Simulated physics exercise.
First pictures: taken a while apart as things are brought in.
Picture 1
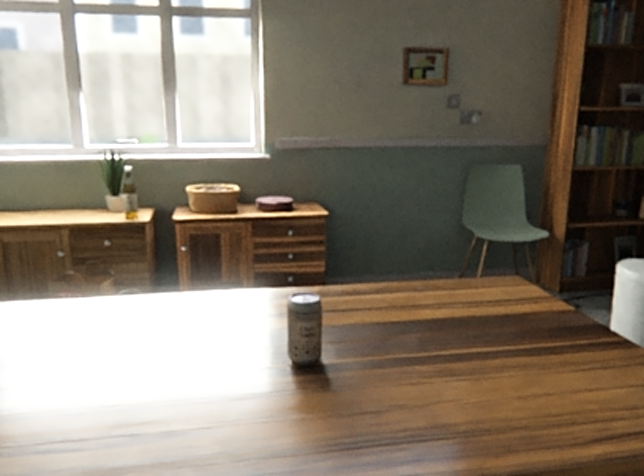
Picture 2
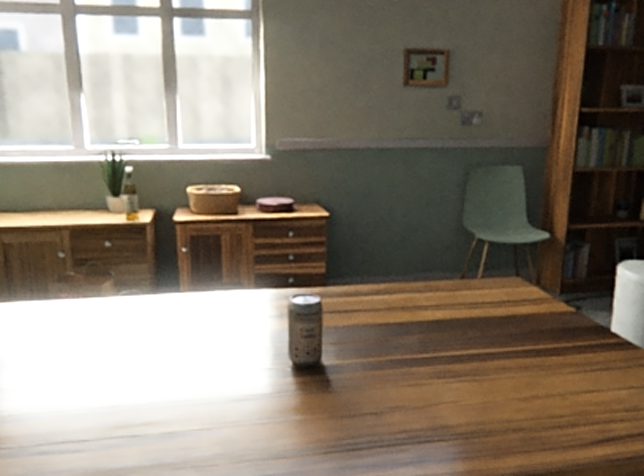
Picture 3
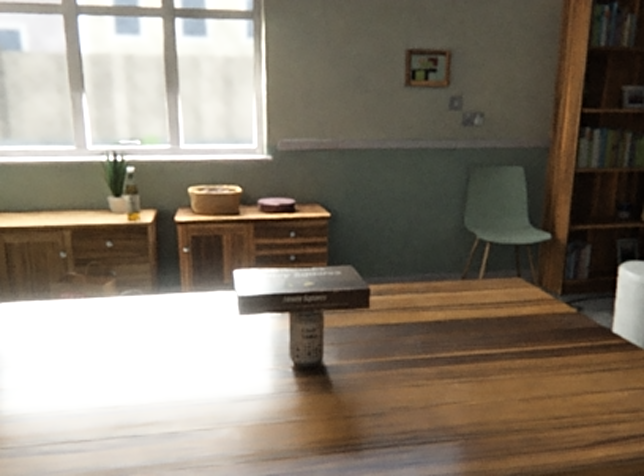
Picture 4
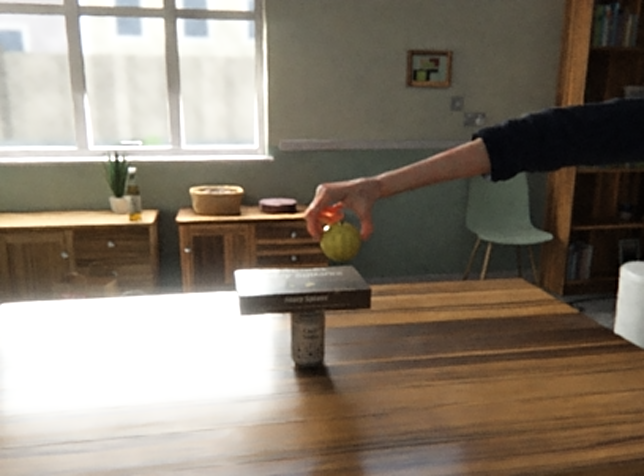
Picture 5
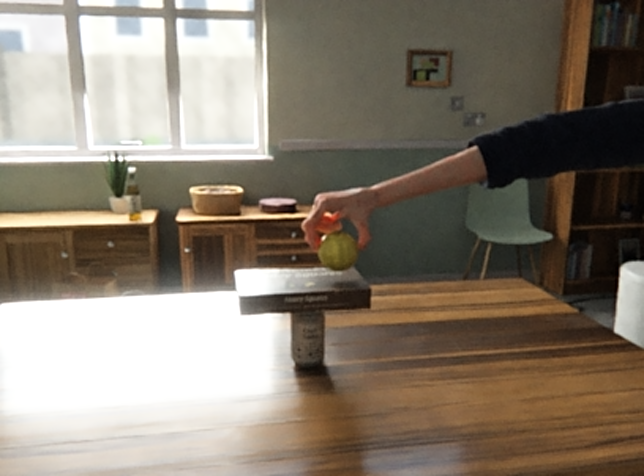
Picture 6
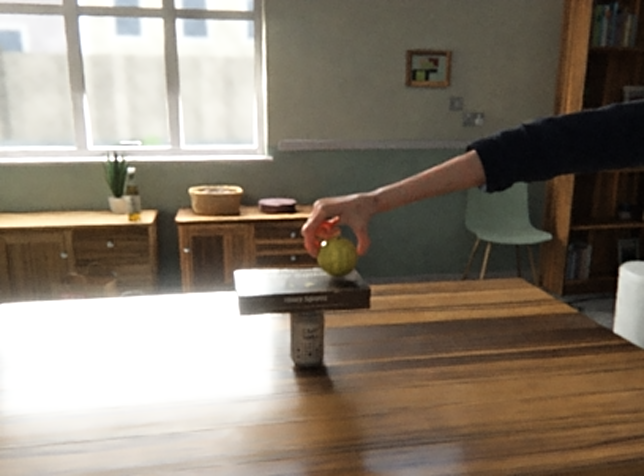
The footage shows a small can on a wooden table, then a flat brown object resting on top of it. A hand reaches in from the right and lowers a yellow apple slightly onto the object's right side, still holding it.
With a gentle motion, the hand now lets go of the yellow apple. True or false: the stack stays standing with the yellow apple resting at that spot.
True.
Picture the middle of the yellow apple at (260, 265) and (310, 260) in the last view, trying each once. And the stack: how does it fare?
First release - toppled; second release - upright.
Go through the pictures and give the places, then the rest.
The last thing is not in view yet, in the first frame.
The last thing is not in view yet, in the second frame.
The last thing is not in view yet; brown packet (299, 289), in the third frame.
Coming down; yellow apple (341, 242); brown packet (301, 289), in the fourth frame.
Coming down; yellow apple (338, 251); brown packet (301, 289), in the fifth frame.
Set down, still held; yellow apple (338, 257); brown packet (300, 289), in the sixth frame.
Then, 0.20 s later than the last frame, all is still.
Then, 0.40 s later than the last frame, yellow apple resting near (338, 258).
When it is over, all 3 as before. End places, in pixels of the last picture, yellow apple near (338, 258). The stack stays up.
